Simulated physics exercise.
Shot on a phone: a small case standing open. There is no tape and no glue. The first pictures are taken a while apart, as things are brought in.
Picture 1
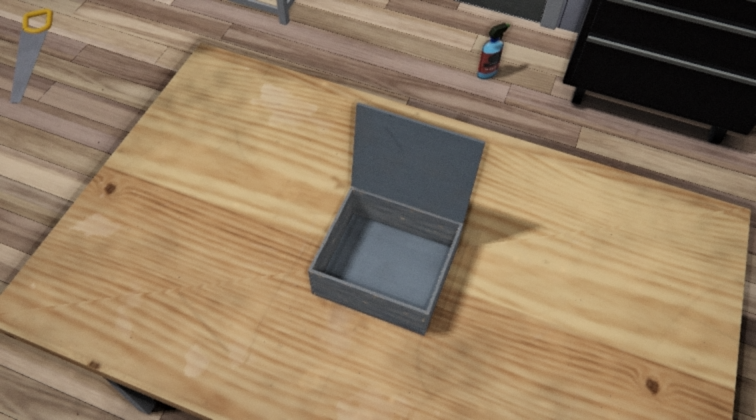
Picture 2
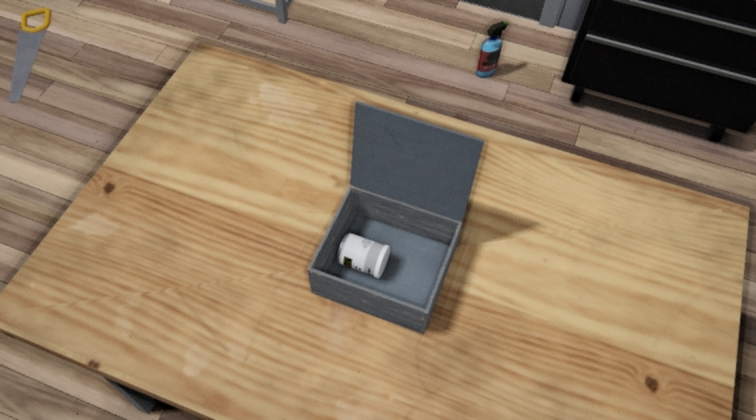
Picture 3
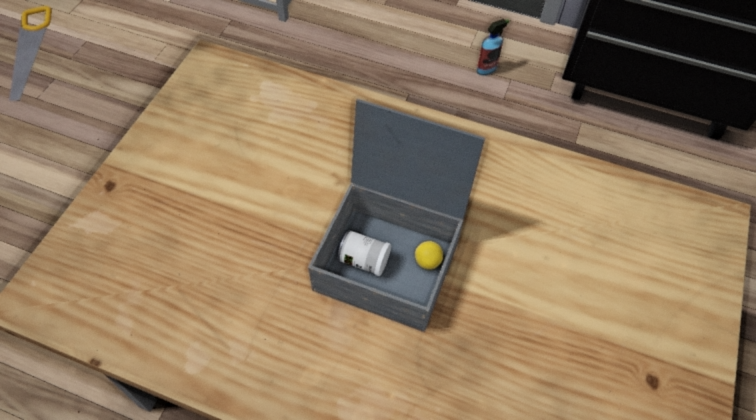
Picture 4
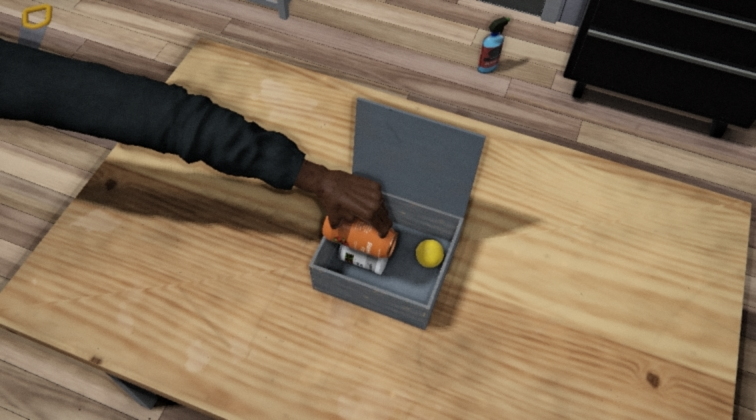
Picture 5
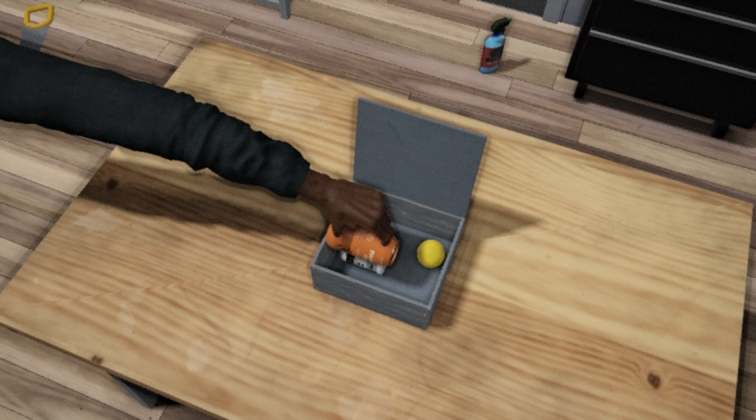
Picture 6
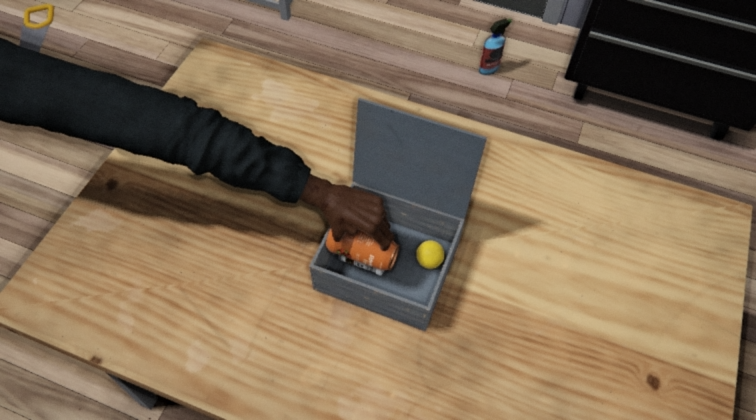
A hand lowers an orange can onto the white bottle beside a yellow lemon.
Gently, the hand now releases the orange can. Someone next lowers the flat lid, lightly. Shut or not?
Closes up.
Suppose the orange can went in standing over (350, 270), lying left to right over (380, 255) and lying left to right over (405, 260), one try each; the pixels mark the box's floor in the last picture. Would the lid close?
Case one lid open, case two lid shut, case three lid shut.
Then, 0.70 s after the last picture, orange can rolled about its own width near (360, 268); white tin rolled a little.
Then, 1.60 s after the last picture, lid 60° above the rim; orange can rolled about its own width near (364, 259); white tin rolled about its own width.
Then, 1.90 s after the last picture, lid 16° above the rim; orange can rolled about its own width near (365, 258); white tin rolled about its own width.
At rest, lid shut; moved from the start, orange can and white tin; yellow lemon in place. Seen from the same camera at the end, orange can near (366, 256).
